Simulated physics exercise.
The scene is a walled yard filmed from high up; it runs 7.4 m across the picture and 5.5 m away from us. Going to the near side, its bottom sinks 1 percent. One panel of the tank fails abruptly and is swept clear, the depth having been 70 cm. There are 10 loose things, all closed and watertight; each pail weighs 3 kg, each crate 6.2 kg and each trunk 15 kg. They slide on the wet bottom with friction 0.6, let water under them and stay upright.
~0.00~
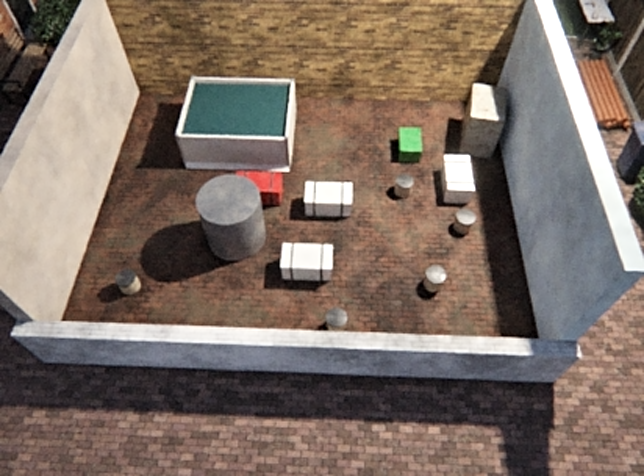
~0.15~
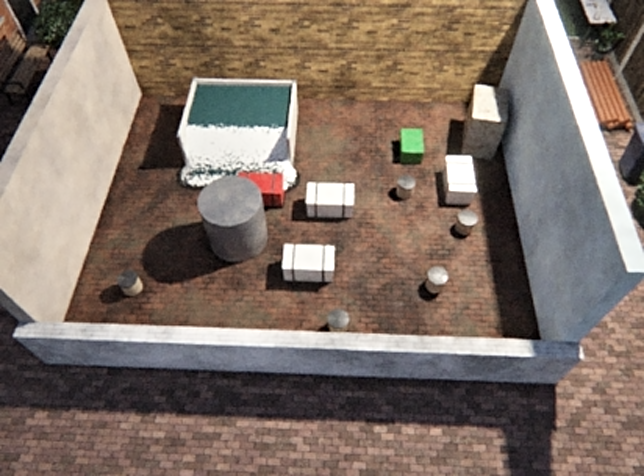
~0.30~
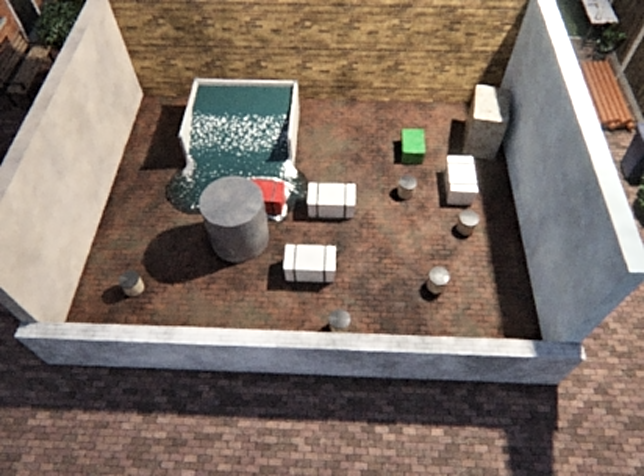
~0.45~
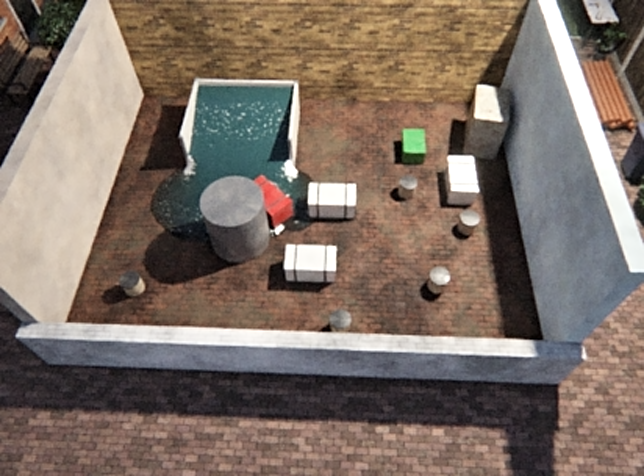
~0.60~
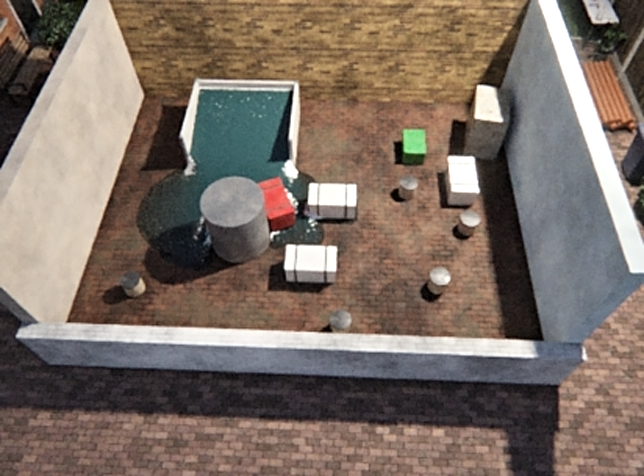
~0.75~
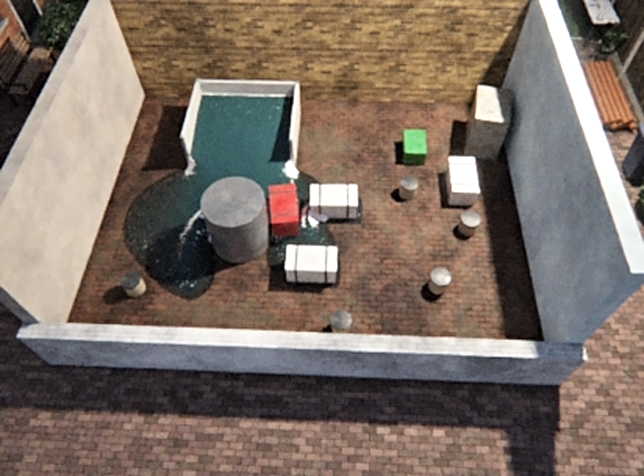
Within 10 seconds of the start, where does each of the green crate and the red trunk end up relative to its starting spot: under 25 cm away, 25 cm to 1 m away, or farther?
Outcome: Green crate: Large shift. Red trunk: Large shift.
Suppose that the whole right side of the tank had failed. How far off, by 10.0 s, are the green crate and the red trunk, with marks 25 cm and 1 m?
Well, the green crate goes a long way and the red trunk basically stays there.
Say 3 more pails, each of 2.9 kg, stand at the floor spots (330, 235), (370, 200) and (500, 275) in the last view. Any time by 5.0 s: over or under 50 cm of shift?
So that's beyond the threshold, beyond the threshold and beyond the threshold, in that sequence.
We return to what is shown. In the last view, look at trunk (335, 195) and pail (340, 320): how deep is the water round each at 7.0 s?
I'd estimate 11 cm for the first and 13 cm for the second.
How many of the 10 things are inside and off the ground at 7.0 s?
10.
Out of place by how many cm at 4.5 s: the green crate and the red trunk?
By then roughly 0 cm and 450 cm, respectively.
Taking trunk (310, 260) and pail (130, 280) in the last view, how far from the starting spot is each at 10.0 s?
In turn: 300 cm, 250 cm.
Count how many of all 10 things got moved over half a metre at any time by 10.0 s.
It adds up to 10.
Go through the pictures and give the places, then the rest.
The green crate at (411, 139), on the bottom; the red trunk at (258, 181) rests on the ground; 2.9 m2 under water; 0 of 10 have shifted, in the first picture.
The green crate at (412, 140) rests on the ground; the red trunk at (260, 183) rests on the ground; water covers 4.0 m2; 0 of 10 have shifted, in the second picture.
The green crate at (414, 141) rests on the ground; the red trunk at (260, 190) rests on the ground, 20 cm from its start; 5.3 m2 under water; 1 of 10 have shifted, in the third picture.
The green crate at (414, 141) rests on the ground; the red trunk at (267, 195), on the bottom, 34 cm from its start; 6.7 m2 under water; 1 of 10 have shifted, in the fourth picture.
The green crate at (414, 141), on the bottom; the red trunk at (274, 197), on the bottom, 47 cm from its start; water covers 8.0 m2; 1 of 10 have shifted, in the fifth picture.
The green crate at (415, 141) rests on the ground; the red trunk at (283, 203) floats, 67 cm from its start; water covers 9.4 m2; 1 of 10 have shifted, in the sixth picture.
After 2.0 s the green crate is near (415, 141), 0.0 m from its start, aground; the red trunk is near (404, 327), 3.6 m from its start, afloat; 4 afloat.
After 4.5 s the green crate is near (415, 141), 0.0 m from its start, aground; the red trunk is near (508, 307), 4.5 m from its start, afloat; 7 afloat.
After 7.0 s the green crate is near (400, 131), 0.4 m from its start, afloat; the red trunk is near (494, 264), 4.1 m from its start, afloat; 10 afloat.
After 10.0 s the green crate is near (317, 112), 2.0 m from its start, afloat; the red trunk is near (468, 261), 3.7 m from its start, afloat; 10 afloat.
